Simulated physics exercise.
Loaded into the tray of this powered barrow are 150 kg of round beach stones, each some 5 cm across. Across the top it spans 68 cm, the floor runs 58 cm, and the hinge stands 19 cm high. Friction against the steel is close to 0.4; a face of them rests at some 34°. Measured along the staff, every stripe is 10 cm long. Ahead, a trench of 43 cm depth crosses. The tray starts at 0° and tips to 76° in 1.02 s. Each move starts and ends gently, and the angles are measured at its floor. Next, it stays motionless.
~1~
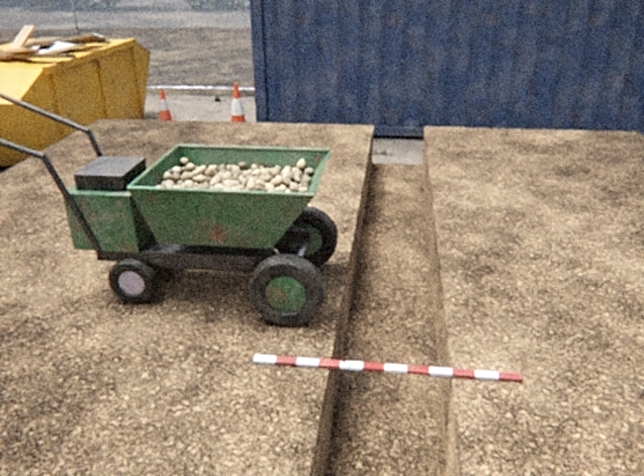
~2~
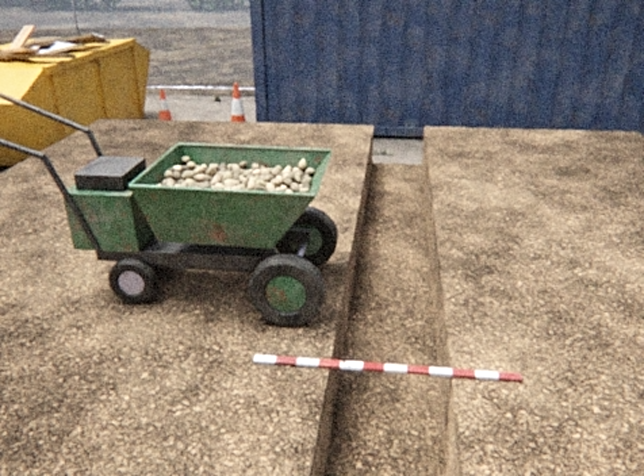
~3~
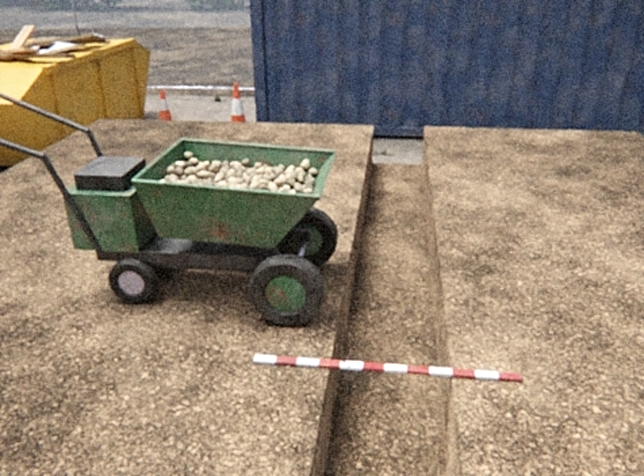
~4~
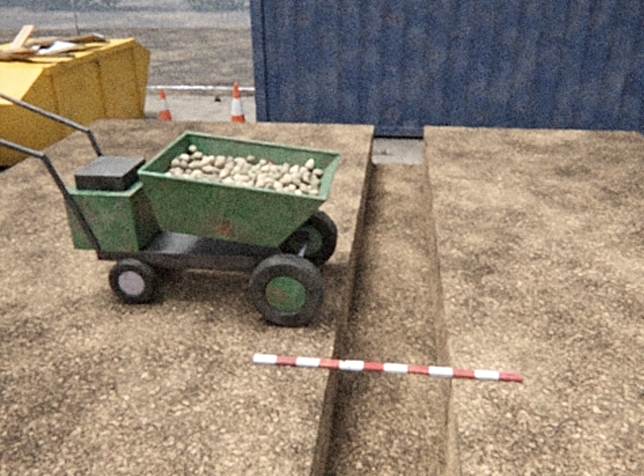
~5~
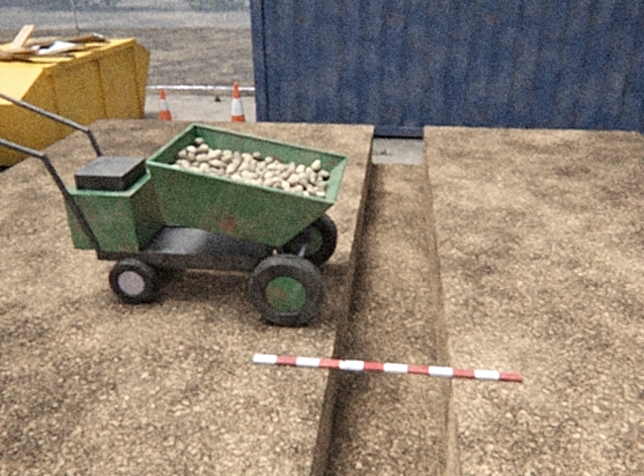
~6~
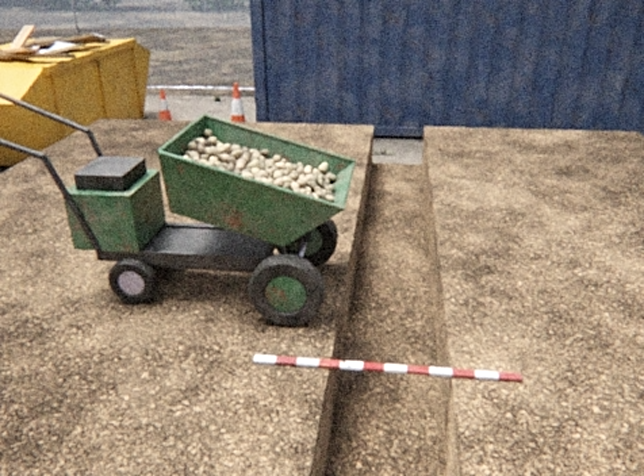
To begin with, a green wheeled barrow holding rounded stones stands left of a narrow trench, its tray level, with a red-and-white staff lying across the gap. The tray then tilts gradually toward the trench, its rear rising clear of the chassis while the stones stay heaped inside.
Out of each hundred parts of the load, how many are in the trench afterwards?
About 60 out of 100.
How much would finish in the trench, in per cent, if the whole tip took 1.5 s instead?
About 65%.
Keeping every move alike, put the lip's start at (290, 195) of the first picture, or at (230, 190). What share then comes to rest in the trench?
It comes to about 85 and 100 in a hundred.
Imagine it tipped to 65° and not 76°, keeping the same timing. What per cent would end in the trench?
The trench would hold about 65% of it.
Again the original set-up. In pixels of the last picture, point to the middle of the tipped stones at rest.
Roughly (429, 350), I'd say.
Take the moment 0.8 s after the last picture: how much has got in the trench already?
About 30 per cent by then.
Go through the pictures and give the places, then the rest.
In the first picture, the tray is at 0°, its lip at (313, 195); the top of the load is at (235, 176).
The second picture shows lip at (315, 196), floor tilted 1°, highest stones at (219, 174).
In the third picture, the tray is at 3°, its lip at (319, 197); the top of the load is at (198, 167).
The fourth picture shows lip at (326, 200), floor tilted 6°, highest stones at (192, 160).
In the fifth picture, the tray is at 11°, its lip at (334, 204); the top of the load is at (199, 153).
The sixth picture shows lip at (344, 209), floor tilted 16°, highest stones at (202, 142).
Then, 0.5 s after the last picture the floor is at 64°, 100 % in the tray; the foremost stones are at (400, 253).
Then, 0.8 s after the last picture the floor is at 76°, 46 % in the tray, 31 % in the trench, 23 % past the trench; the foremost stones are at (506, 312).
Then, 1.2 s after the last picture the floor is at 76°, 10 % in the tray, 50 % in the trench, 40 % past the trench; the foremost stones are at (643, 329).
Then, 3.1 s after the last picture the floor is at 76°, 0 % in the tray, 60 % in the trench, 40 % past the trench; the foremost stones are past the picture's edge.
